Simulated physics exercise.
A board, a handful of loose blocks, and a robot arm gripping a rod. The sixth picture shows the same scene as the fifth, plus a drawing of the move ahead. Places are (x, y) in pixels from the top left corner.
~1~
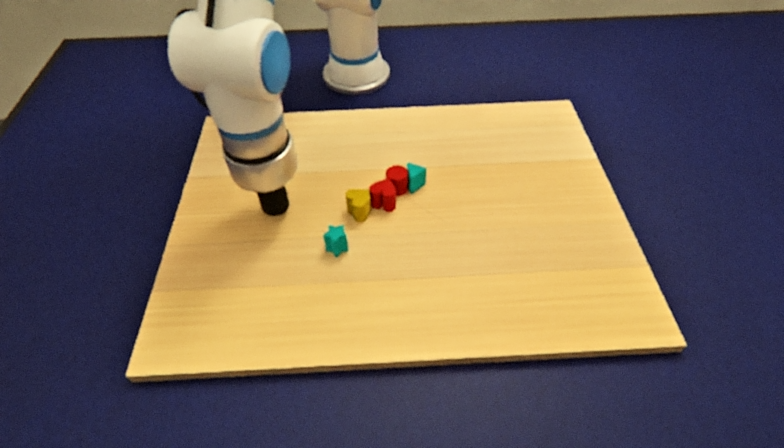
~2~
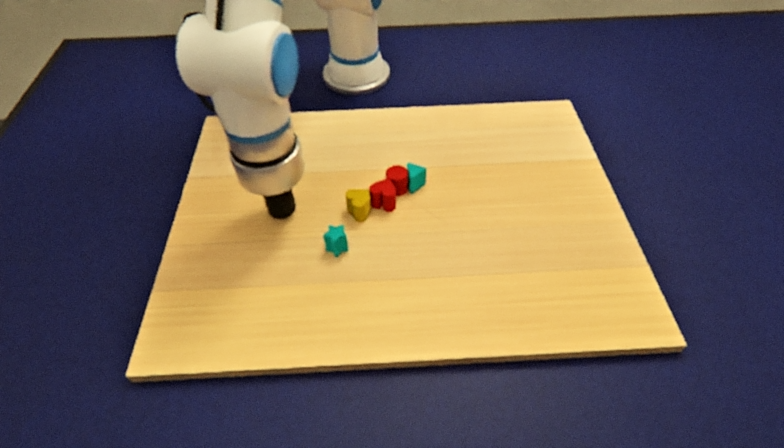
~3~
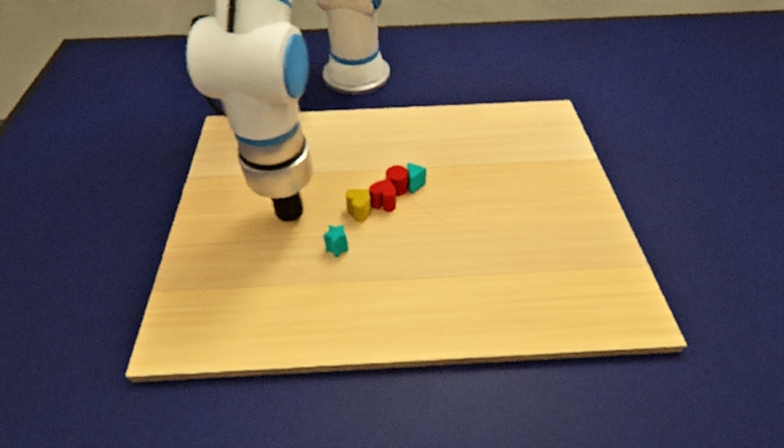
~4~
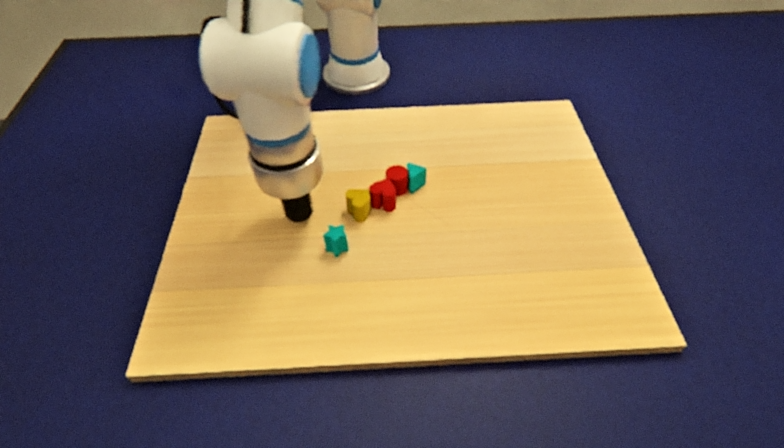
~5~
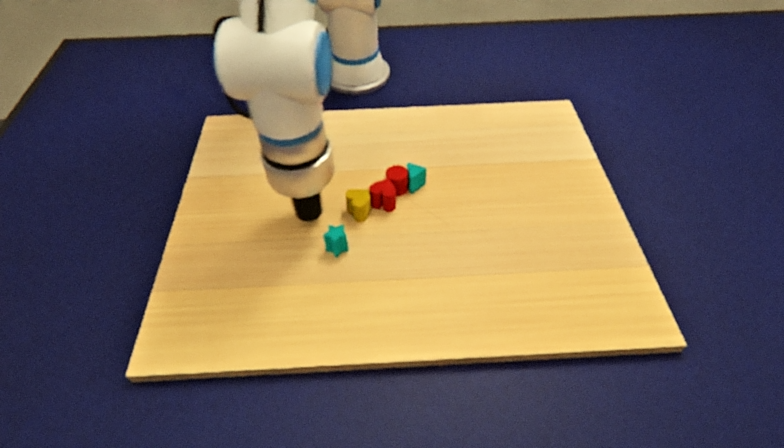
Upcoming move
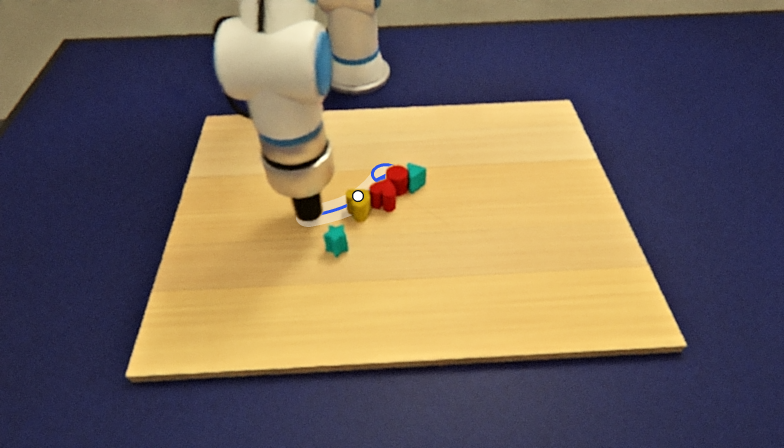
A robot arm holding a short black rod moved slowly a little to the right over a wooden board, while the yellow, red and turquoise blocks near it stayed where they were.
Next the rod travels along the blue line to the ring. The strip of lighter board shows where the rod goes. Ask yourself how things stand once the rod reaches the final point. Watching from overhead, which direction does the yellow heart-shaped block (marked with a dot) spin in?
The yellow heart-shaped block rotates clockwise.
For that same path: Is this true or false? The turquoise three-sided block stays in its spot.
That claim is false.
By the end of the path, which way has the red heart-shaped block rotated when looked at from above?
My prediction: CCW.
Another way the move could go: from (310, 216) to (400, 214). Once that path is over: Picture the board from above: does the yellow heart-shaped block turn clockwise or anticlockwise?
Verdict: Clockwise.
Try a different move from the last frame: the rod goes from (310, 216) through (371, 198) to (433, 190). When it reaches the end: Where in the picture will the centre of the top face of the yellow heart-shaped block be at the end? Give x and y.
For the centre of its top, I'd go with (373, 199).
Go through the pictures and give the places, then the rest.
The first picture shows lower end of the rod at (276, 206), tops of blocks, yellow heart-shaped block at (358, 196), red heart-shaped block at (383, 187), red cylinder at (397, 172), turquoise three-sided block at (415, 169).
The second picture shows rod at (282, 209), blocks as before.
The third picture shows rod at (290, 212), blocks as before.
The fourth picture shows rod at (299, 212), blocks as before.
The fifth picture shows rod at (309, 212), yellow heart-shaped block at (358, 196), red heart-shaped block at (383, 187), red cylinder at (397, 172), turquoise three-sided block at (415, 169).
The drawn path runs from (310, 216) over (342, 208) and (368, 193) to (385, 174); the dot is on the yellow heart-shaped block.
The first path, step by step. One third of the way, rod at (341, 203); yellow heart-shaped block at (364, 197), turned 25° clockwise; red heart-shaped block at (387, 187), turned 15° anticlockwise.
Two thirds of the way, rod at (368, 188); yellow heart-shaped block at (371, 197), turned 85° clockwise; red heart-shaped block at (393, 187), turned 40° anticlockwise.
At the end, rod at (385, 169); yellow heart-shaped block at (371, 197), turned 85° clockwise; red heart-shaped block at (393, 187), turned 40° anticlockwise; red cylinder at (405, 167); turquoise three-sided block at (423, 169).
